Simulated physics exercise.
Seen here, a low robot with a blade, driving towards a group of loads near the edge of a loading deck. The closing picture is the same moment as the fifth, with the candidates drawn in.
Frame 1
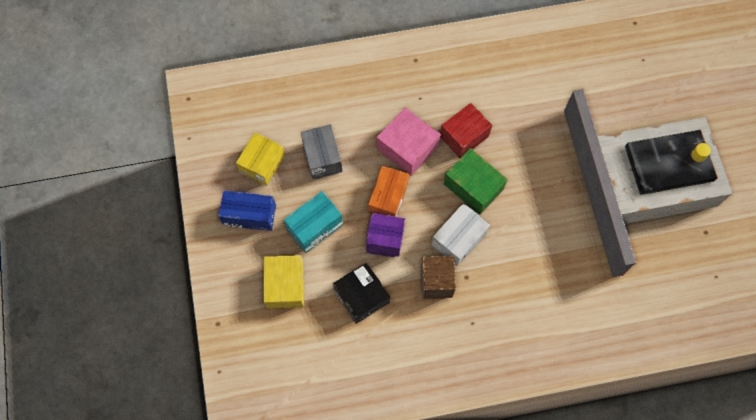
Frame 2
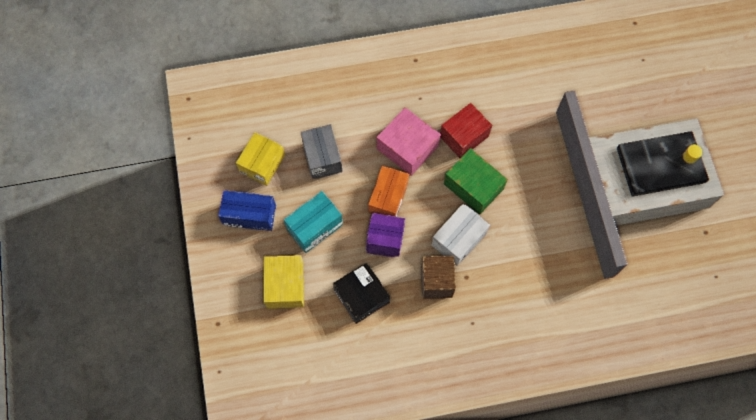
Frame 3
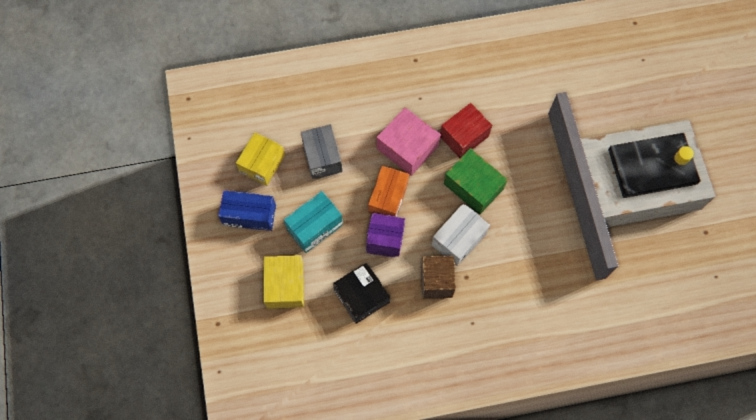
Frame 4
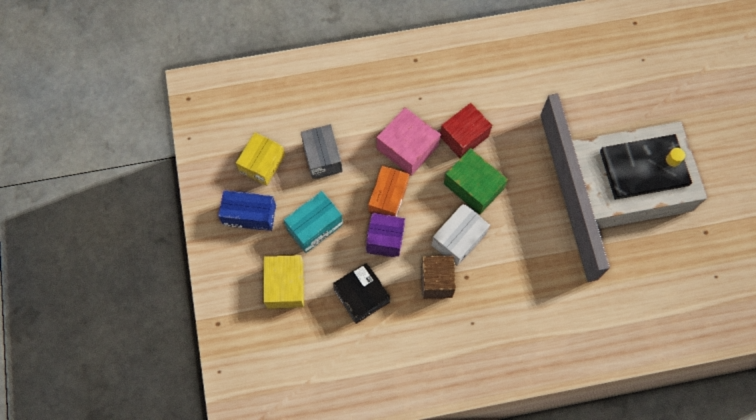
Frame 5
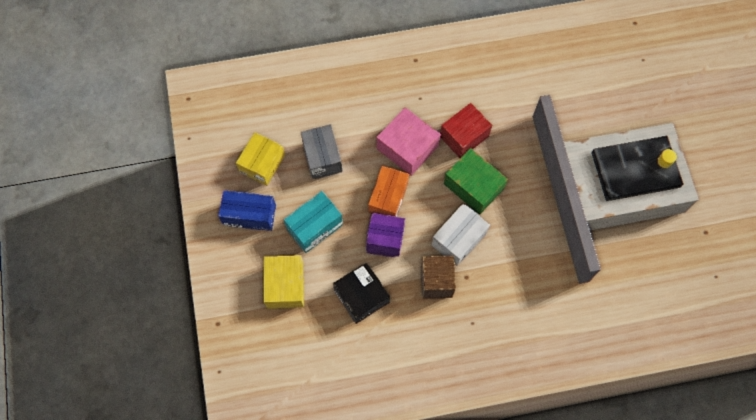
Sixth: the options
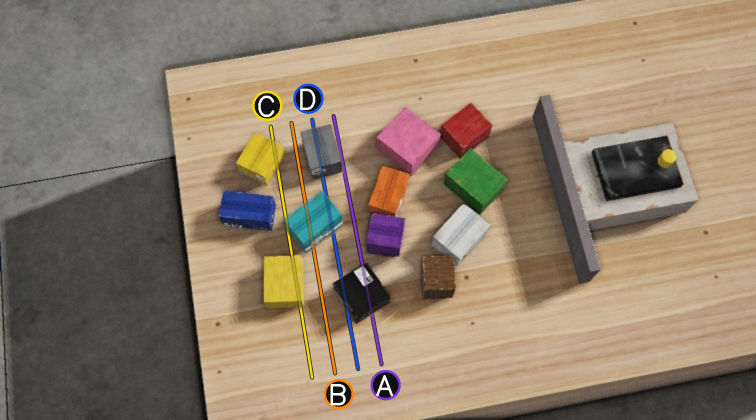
We see a low robot with a wide grey blade move slowly left across a wooden deck towards a scattered group of colourful boxes, covering a short distance while the boxes stay still and untouched.
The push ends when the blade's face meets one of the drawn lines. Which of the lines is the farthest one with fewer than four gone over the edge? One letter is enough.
No fourth one falls up to C.
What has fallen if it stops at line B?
The yellow parcel.
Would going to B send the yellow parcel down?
By then, yes.
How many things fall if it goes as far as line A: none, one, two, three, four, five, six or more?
The count is none.
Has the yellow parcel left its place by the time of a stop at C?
Yes.
On the marked copy, A at (356, 234); B at (312, 242); C at (290, 246); D at (334, 238).
Taking C. A third of the way, robot (534, 186); red crate (420, 133); pink crate (381, 146).
Two thirds of the way, robot (434, 204); yellow parcel (218, 164); blue box (231, 206).
When it is over, robot (356, 219); yellow parcel over the edge; grey parcel (175, 151); one fallen.
As for the rest, A is within the limit but short; B is within the limit but short; D is within the limit but short.
